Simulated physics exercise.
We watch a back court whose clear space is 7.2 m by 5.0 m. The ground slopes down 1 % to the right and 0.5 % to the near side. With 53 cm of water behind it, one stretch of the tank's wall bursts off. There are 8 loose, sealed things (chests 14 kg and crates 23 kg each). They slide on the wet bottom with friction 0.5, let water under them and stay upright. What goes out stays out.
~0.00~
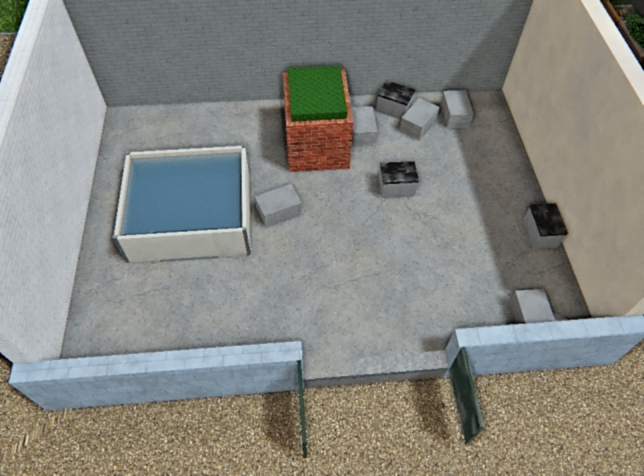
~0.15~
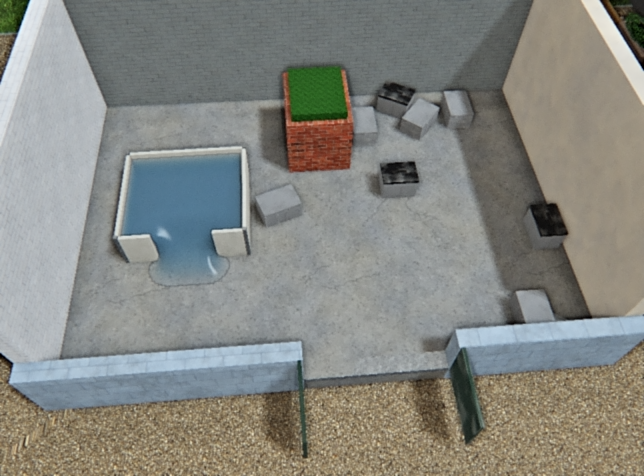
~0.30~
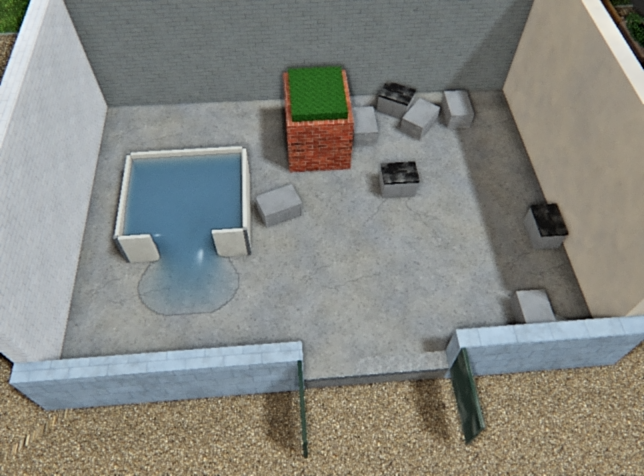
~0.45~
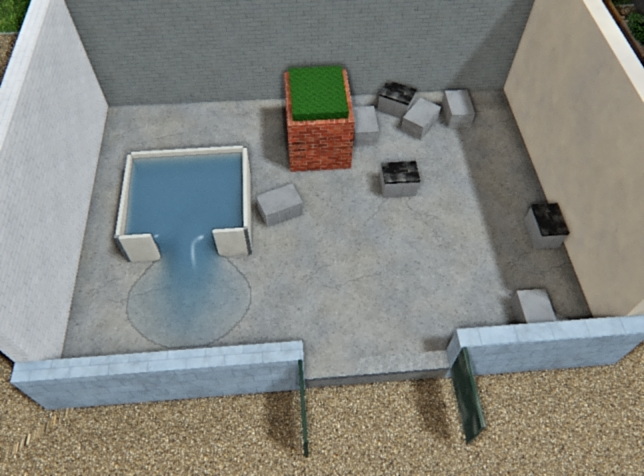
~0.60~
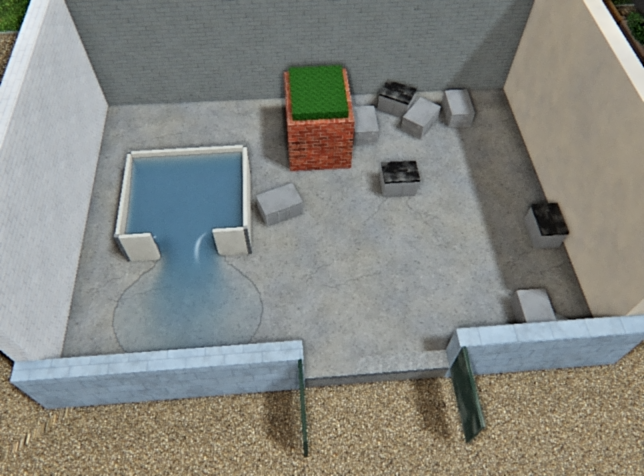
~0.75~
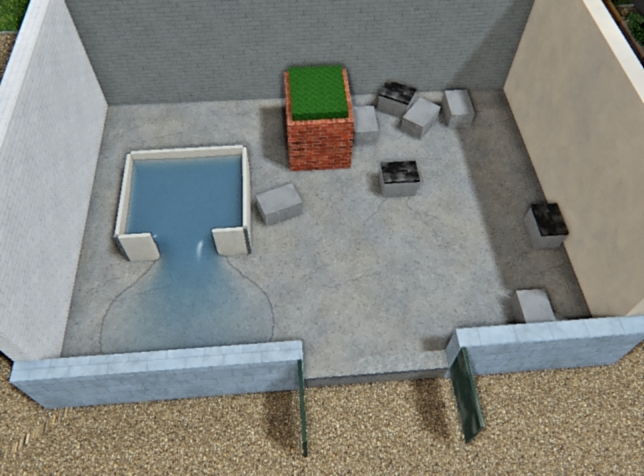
Water pouring through a gap in the near wall of a white tank, spreading across a grey courtyard as scattered blocks stay still.
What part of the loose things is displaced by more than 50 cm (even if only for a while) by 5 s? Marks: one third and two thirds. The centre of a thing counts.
It is not even a third.
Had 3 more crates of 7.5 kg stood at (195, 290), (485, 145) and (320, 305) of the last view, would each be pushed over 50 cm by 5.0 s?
In that order: Over, under, past it.
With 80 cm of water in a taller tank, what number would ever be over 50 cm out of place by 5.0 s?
Then 2.
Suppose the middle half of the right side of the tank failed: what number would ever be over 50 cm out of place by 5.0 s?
In that case 3 of them.
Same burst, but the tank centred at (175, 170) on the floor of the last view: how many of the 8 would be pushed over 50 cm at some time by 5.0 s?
Then 0.
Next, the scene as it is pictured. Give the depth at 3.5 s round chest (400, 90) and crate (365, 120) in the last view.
About 0 and 0 cm.
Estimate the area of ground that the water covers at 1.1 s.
Some 6.5 m2.
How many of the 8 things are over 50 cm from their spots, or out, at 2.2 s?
By then 0.
After 1.1 s 0 of 8 are over 50 cm from their spots; 0 afloat.
After 2.2 s 0 of 8 are over 50 cm from their spots; 0 afloat.
After 3.5 s 0 of 8 are over 50 cm from their spots; 0 afloat.
After 5.0 s 0 of 8 are over 50 cm from their spots, and 0 have been at some point; 0 afloat.
